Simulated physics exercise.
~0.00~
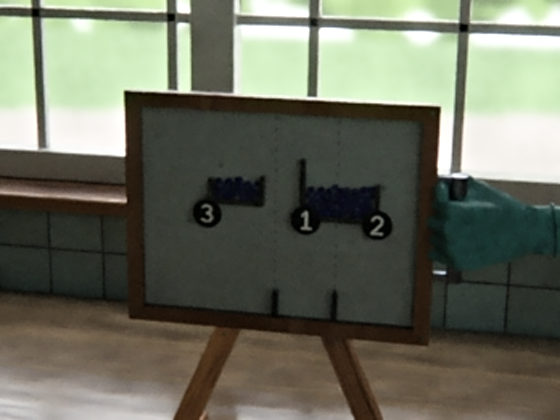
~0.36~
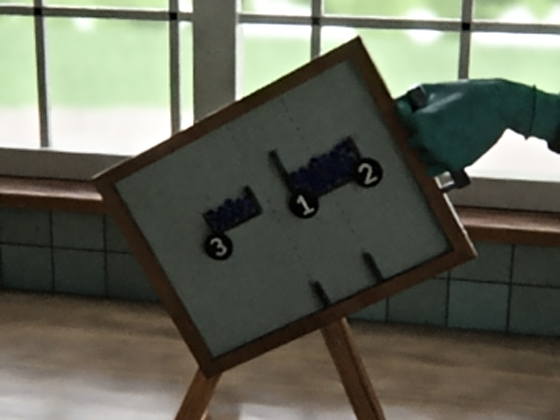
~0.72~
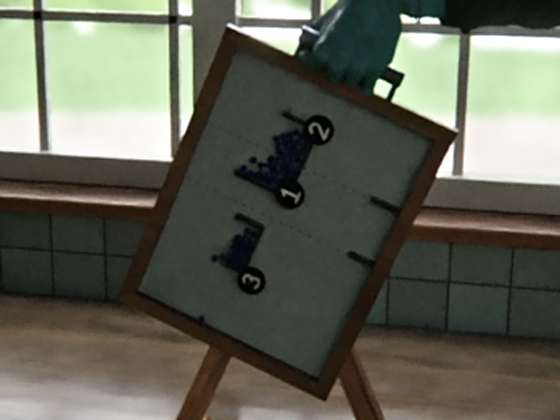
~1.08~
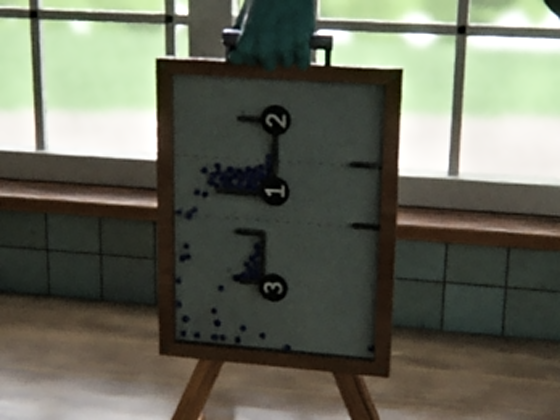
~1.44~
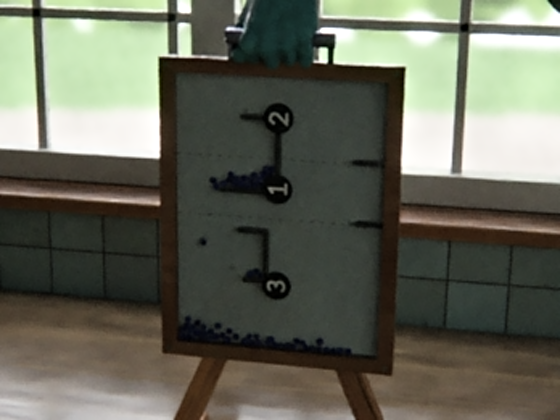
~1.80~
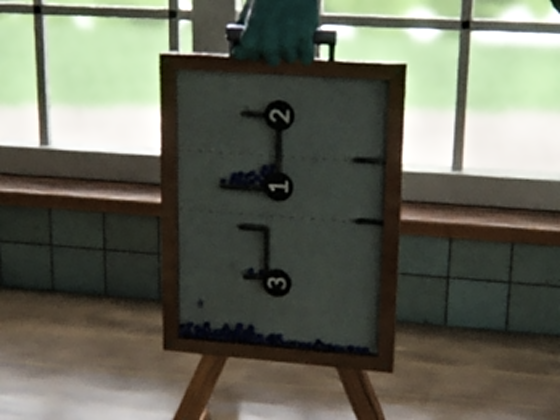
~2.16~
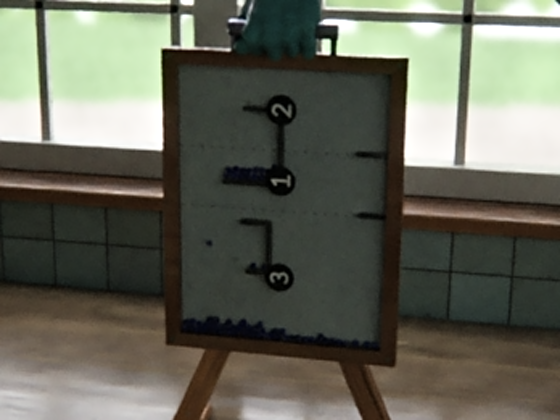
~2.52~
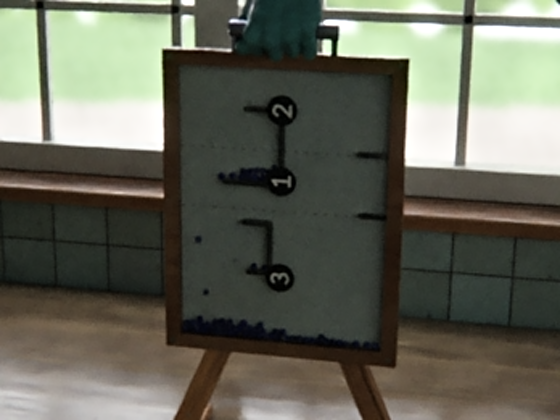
A gloved green hand turned an upright framed case of dark blue beads anticlockwise until it stood on its side, and the beads spilled from their little ledges, most settling along the bottom while a small heap stayed on the middle ledge.
